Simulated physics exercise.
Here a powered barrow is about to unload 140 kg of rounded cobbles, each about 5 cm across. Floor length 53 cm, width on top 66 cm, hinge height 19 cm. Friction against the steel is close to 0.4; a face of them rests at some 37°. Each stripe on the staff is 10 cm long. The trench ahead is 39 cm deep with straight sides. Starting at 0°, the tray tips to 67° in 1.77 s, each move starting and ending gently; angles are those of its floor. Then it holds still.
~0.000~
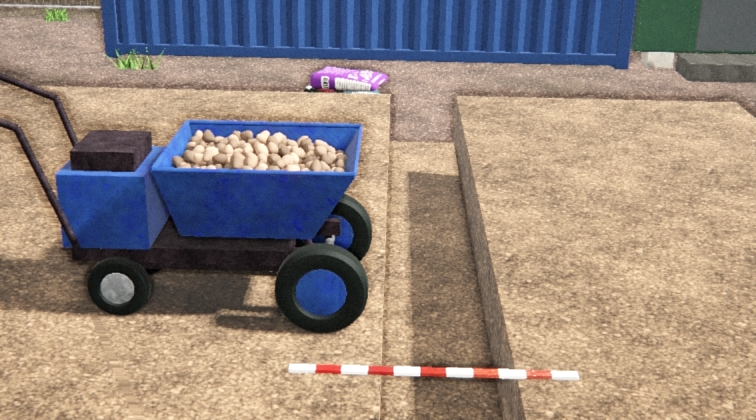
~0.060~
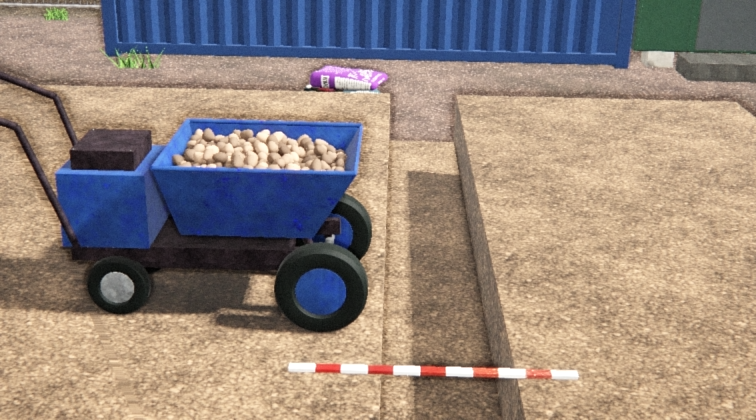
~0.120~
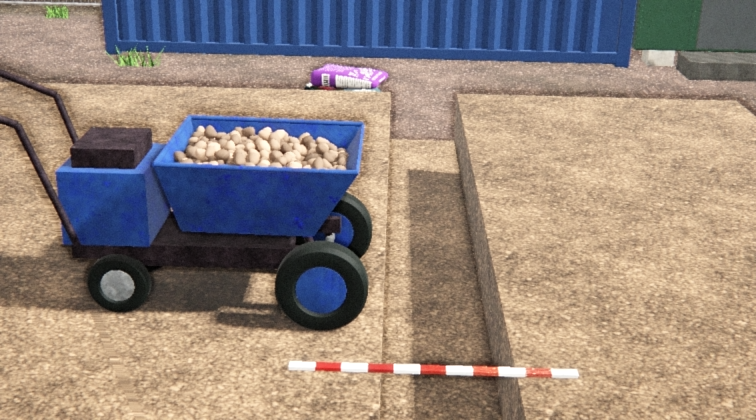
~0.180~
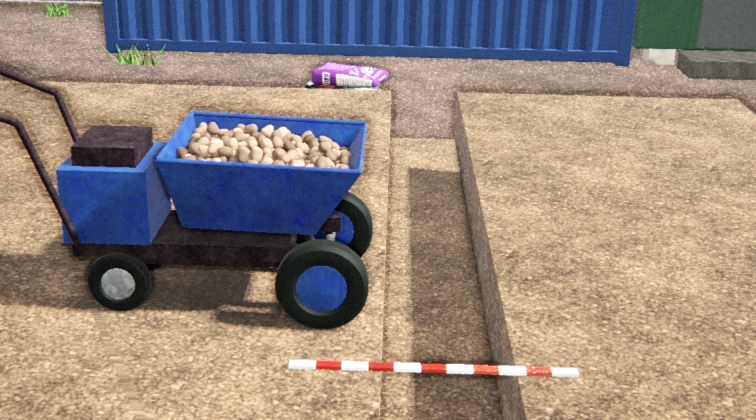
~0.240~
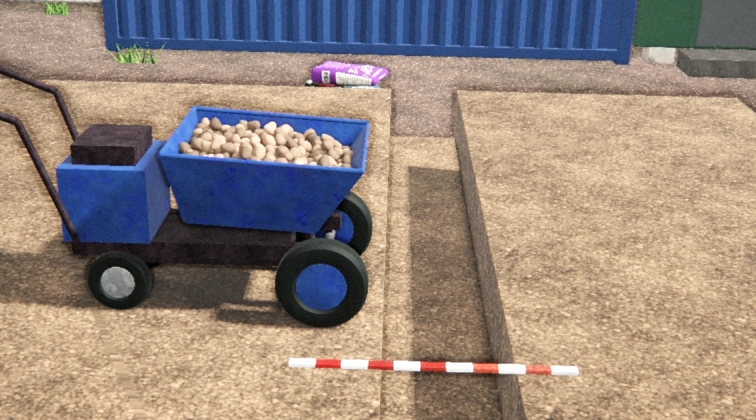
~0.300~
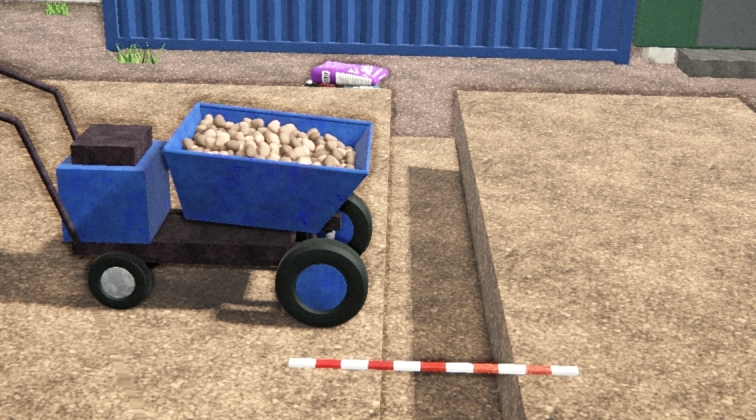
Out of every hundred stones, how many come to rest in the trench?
Some 67 per cent of it.
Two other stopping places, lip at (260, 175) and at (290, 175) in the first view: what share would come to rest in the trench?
Near 75 per cent from the first place, 80 from the second.
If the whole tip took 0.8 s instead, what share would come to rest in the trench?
In that case some 50 per cent.
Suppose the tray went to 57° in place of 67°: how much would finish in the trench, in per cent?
In that case some 30 per cent.
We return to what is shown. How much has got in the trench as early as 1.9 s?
Some 20 per cent.
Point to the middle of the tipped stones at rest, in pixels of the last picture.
Their middle is at about (467, 362).
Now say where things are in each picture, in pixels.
The first picture shows lip at (355, 175), floor tilted 0°, highest stones at (254, 142).
In the second picture, the tray is at 0°, its lip at (355, 174); the top of the load is at (254, 141); the stones move at 0.1 m/s on average.
The third picture shows lip at (357, 173), floor tilted 1°, highest stones at (251, 139); the stones move at 0.1 m/s on average.
The fourth picture shows lip at (360, 172), floor tilted 2°, highest stones at (254, 136); the stones move at 0.2 m/s on average.
In the fifth picture, the tray is at 3°, its lip at (363, 172); the top of the load is at (251, 131); the stones move at 0.2 m/s on average.
The sixth picture shows lip at (367, 173), floor tilted 5°, highest stones at (246, 131); the stones move at 0.3 m/s on average.
After 1.3 s the floor is at 57°; 100 % in the tray; the foremost stones are at (448, 224).
After 1.9 s the floor is at 67°; 71 % in the tray, 22 % in the trench, 7 % past the trench; the foremost stones are at (563, 305).
After 2.2 s the floor is at 67°; 49 % in the tray, 39 % in the trench, 12 % past the trench; the foremost stones are at (628, 317).
After 4.2 s the floor is at 67°; 20 % in the tray, 67 % in the trench, 13 % past the trench; the foremost stones are at (669, 322).
